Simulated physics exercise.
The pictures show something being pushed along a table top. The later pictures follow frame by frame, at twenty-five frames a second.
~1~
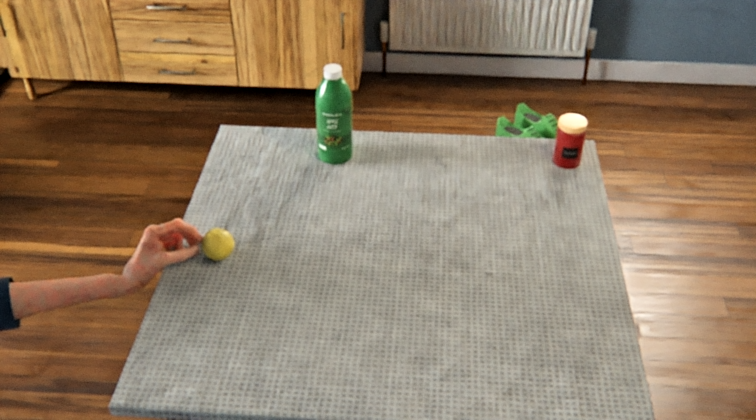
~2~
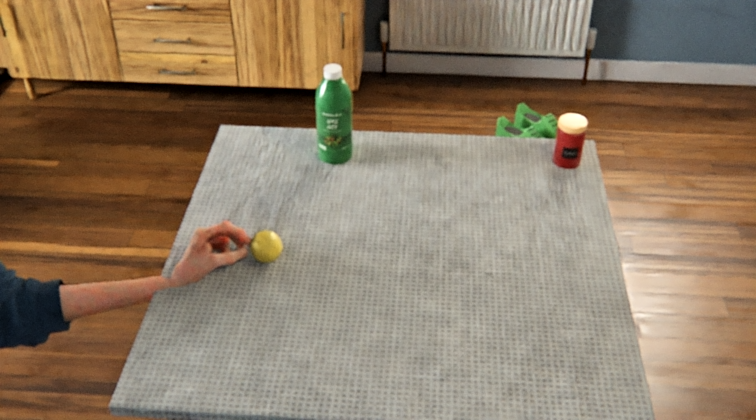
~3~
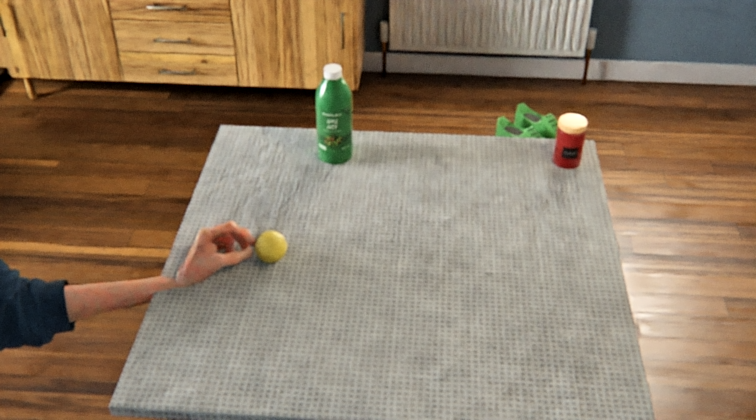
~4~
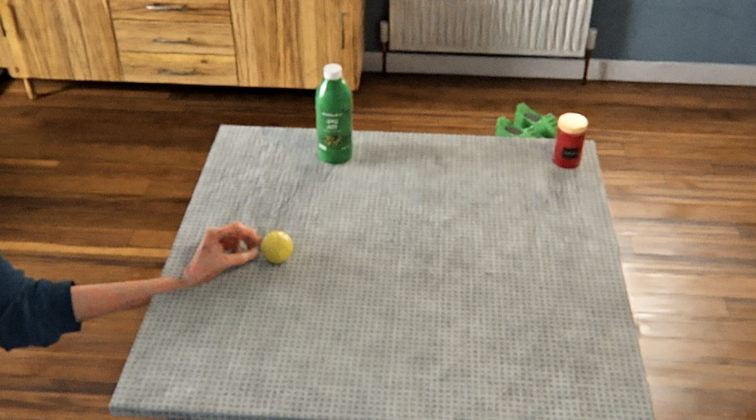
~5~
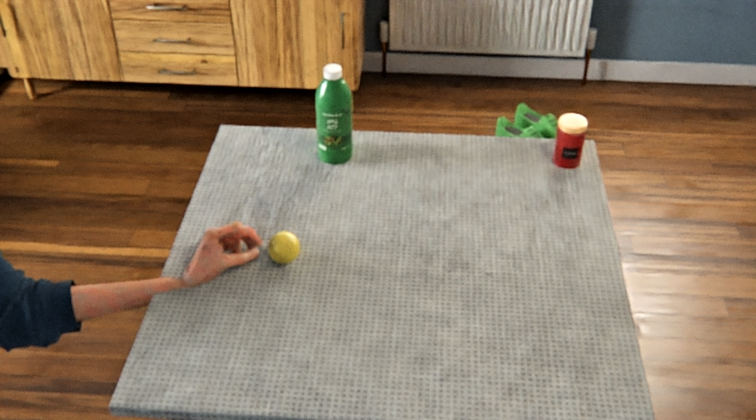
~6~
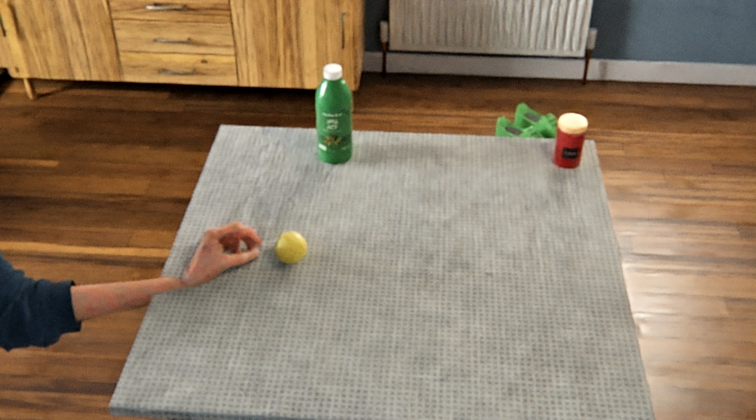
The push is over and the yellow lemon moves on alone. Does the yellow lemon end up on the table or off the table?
The yellow lemon stays on the table.
Then, 0.10 s past the last view, yellow lemon displaced about its own width near (305, 249).
Then, 0.20 s past the last view, yellow lemon displaced about its own width near (316, 250).
Then, 0.40 s past the last view, yellow lemon displaced about its own width near (327, 250).
Finally, moved from the start, yellow lemon. Final places as the last picture's camera would see them, yellow lemon near (328, 250).
